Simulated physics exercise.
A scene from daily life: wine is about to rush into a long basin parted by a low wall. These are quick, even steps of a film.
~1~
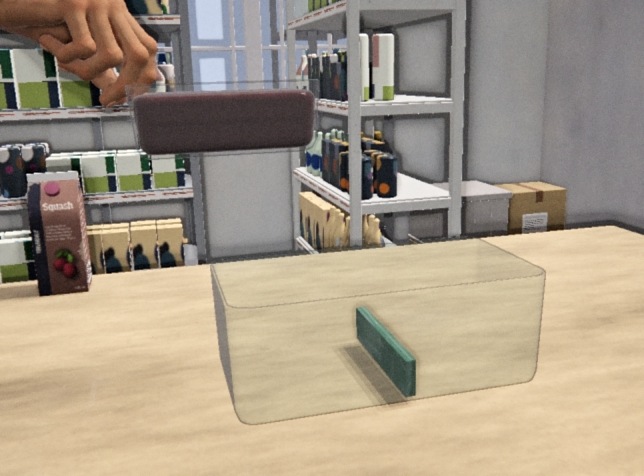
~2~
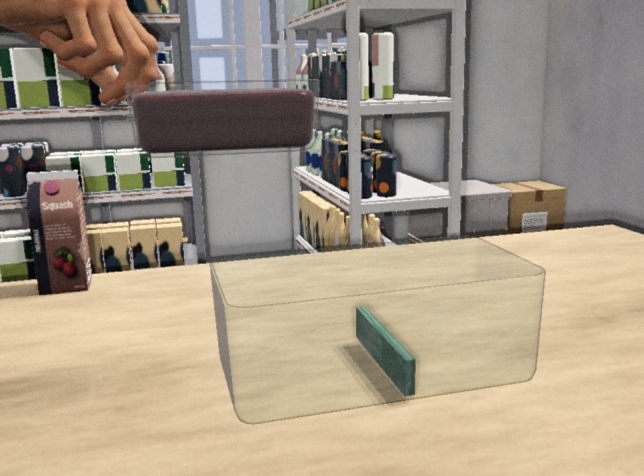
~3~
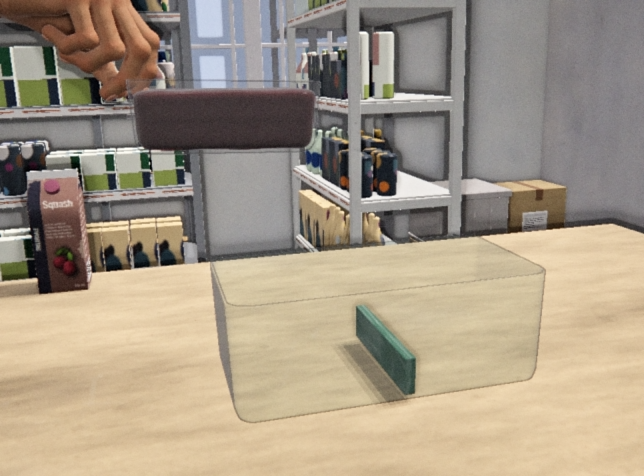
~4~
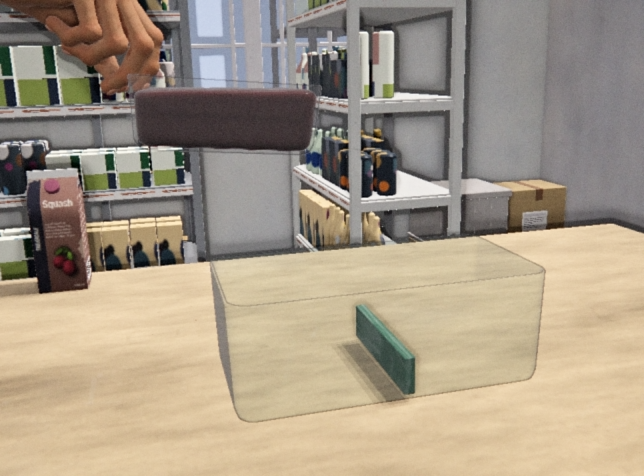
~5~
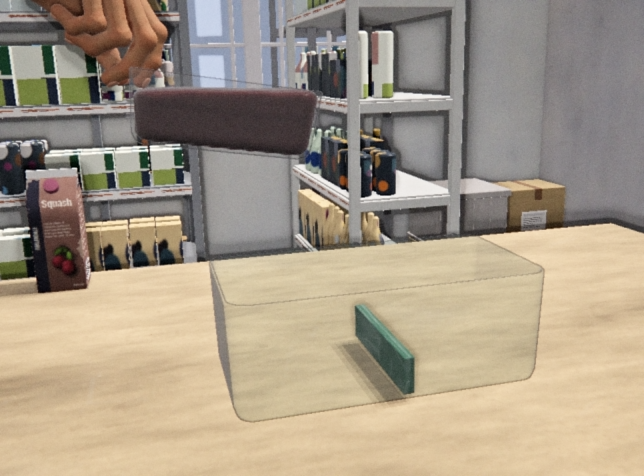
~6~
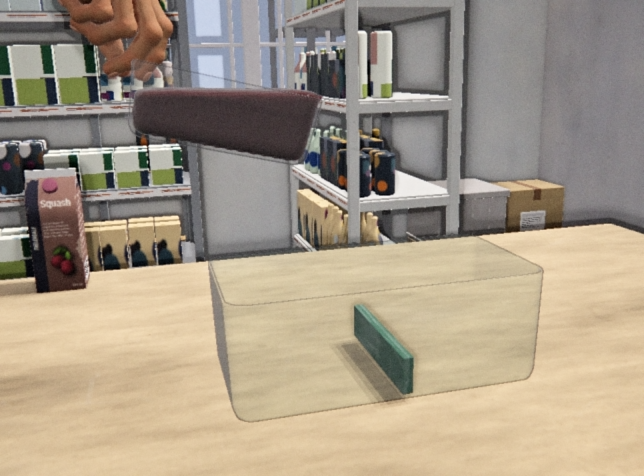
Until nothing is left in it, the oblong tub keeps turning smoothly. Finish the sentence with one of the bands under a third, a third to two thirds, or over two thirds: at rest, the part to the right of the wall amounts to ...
At rest, the part to the right of the wall amounts to a third to two thirds.
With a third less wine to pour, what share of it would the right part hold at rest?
35 in a hundred.
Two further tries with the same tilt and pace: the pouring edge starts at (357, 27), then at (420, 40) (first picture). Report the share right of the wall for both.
Try one: 75 %; try two: 65 %.
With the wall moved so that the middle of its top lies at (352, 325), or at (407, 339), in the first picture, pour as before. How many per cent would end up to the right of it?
About 75 and 35 per cent.
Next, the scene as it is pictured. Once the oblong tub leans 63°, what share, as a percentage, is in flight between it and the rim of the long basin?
Estimate: Some 35 per cent.
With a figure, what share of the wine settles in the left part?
I'd say close to 40 per cent.
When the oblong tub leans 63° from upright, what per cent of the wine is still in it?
About 25 %.
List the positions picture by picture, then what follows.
It leans 0°; its right rim is at (308, 83); the wine meets the walls at (132, 97) and (304, 91); the long basin's rim runs from (218, 285) to (509, 255); the wall's top is at (383, 332), in the first frame.
It leans 1°; its right rim is at (308, 83); the wine meets the walls at (132, 96) and (304, 91), in the second frame.
It leans 2°; its right rim is at (309, 84); the wine meets the walls at (133, 93) and (305, 91), in the third frame.
It leans 5°; its right rim is at (310, 88); the wine meets the walls at (133, 93) and (306, 91), in the fourth frame.
It leans 9°; its right rim is at (311, 94); the wine meets the walls at (133, 93) and (307, 91), in the fifth frame.
It leans 13°; its right rim is at (311, 101); the wine meets the walls at (134, 92) and (306, 95); 2 per cent is over the edge, in the sixth frame.
A moment on, the oblong tub is tipped part way and 25 per cent is still to pour, 7 is left of the wall and 30 right of it.
Next, the oblong tub is tipped on its side and 5 per cent is still to pour, 31 is left of the wall and 58 right of it.
Then the oblong tub is tipped right over and 0 per cent is still to pour, 40 is left of the wall and 58 right of it.
Later the oblong tub is tipped right over and 0 per cent is still to pour, 40 is left of the wall and 58 right of it.
At rest 40 per cent lies left of the wall, 58 right of it and 1 outside.
